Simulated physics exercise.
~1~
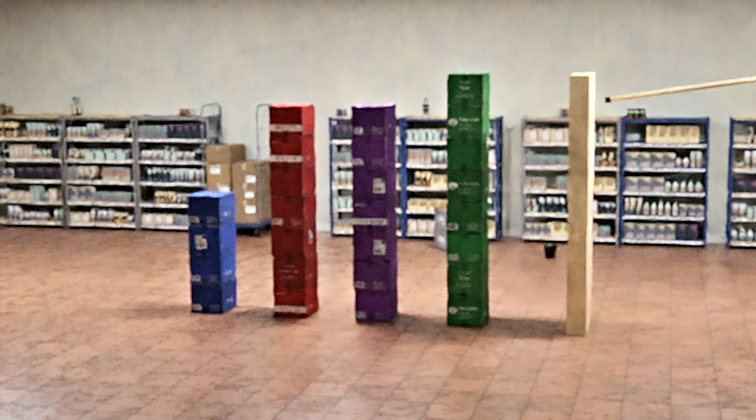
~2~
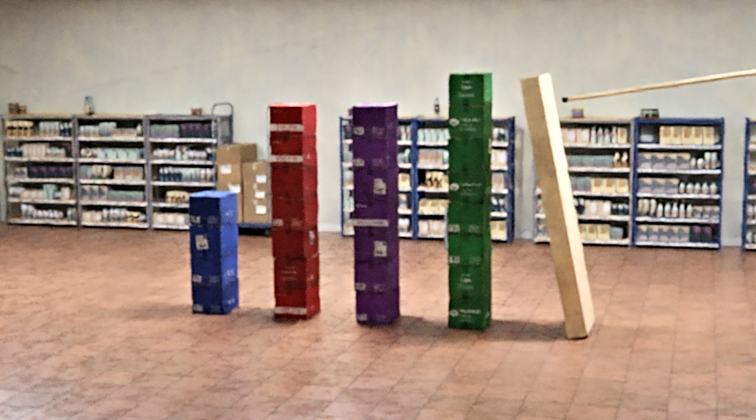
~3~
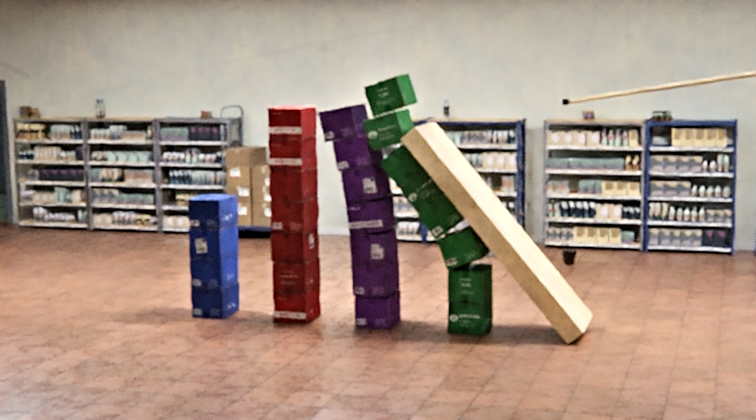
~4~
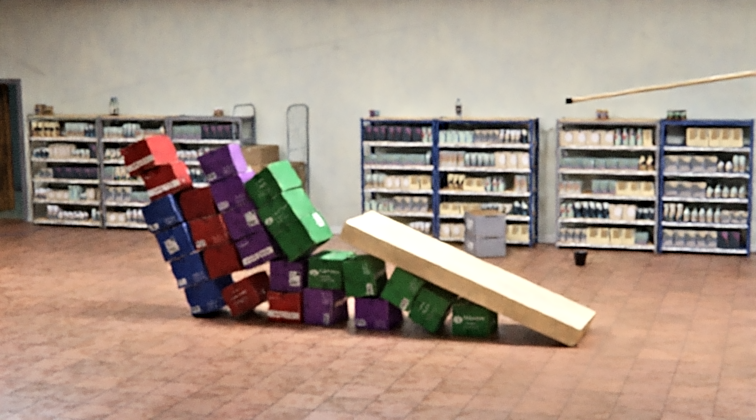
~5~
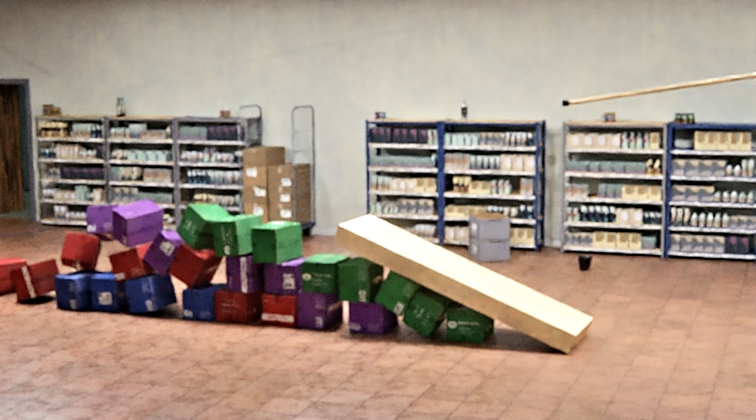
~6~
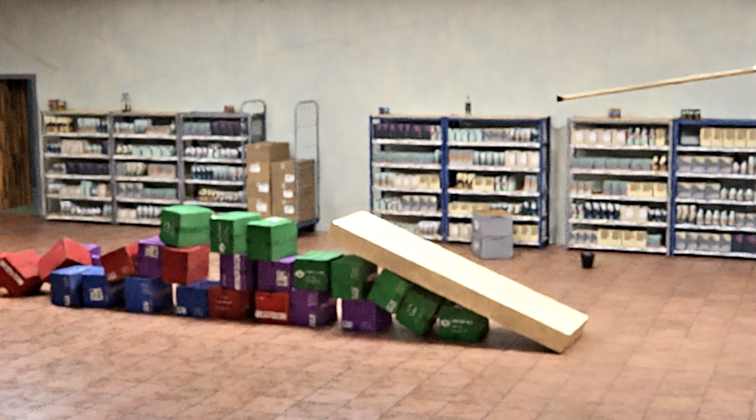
A tall pale wooden board stands at the right of a row of stacked carton towers, green, purple, red and a short blue one, on a tiled floor before shelves of goods, seen from the side as the view drifts slightly. A thin pole reaches in from the right, and the board tips left. It strikes the green tower, whose cartons buckle into the purple one. The purple, red and blue stacks topple leftward in turn, spilling their boxes. Finally the cartons lie in a low heap stretching left, with the board resting aslant on its right end.
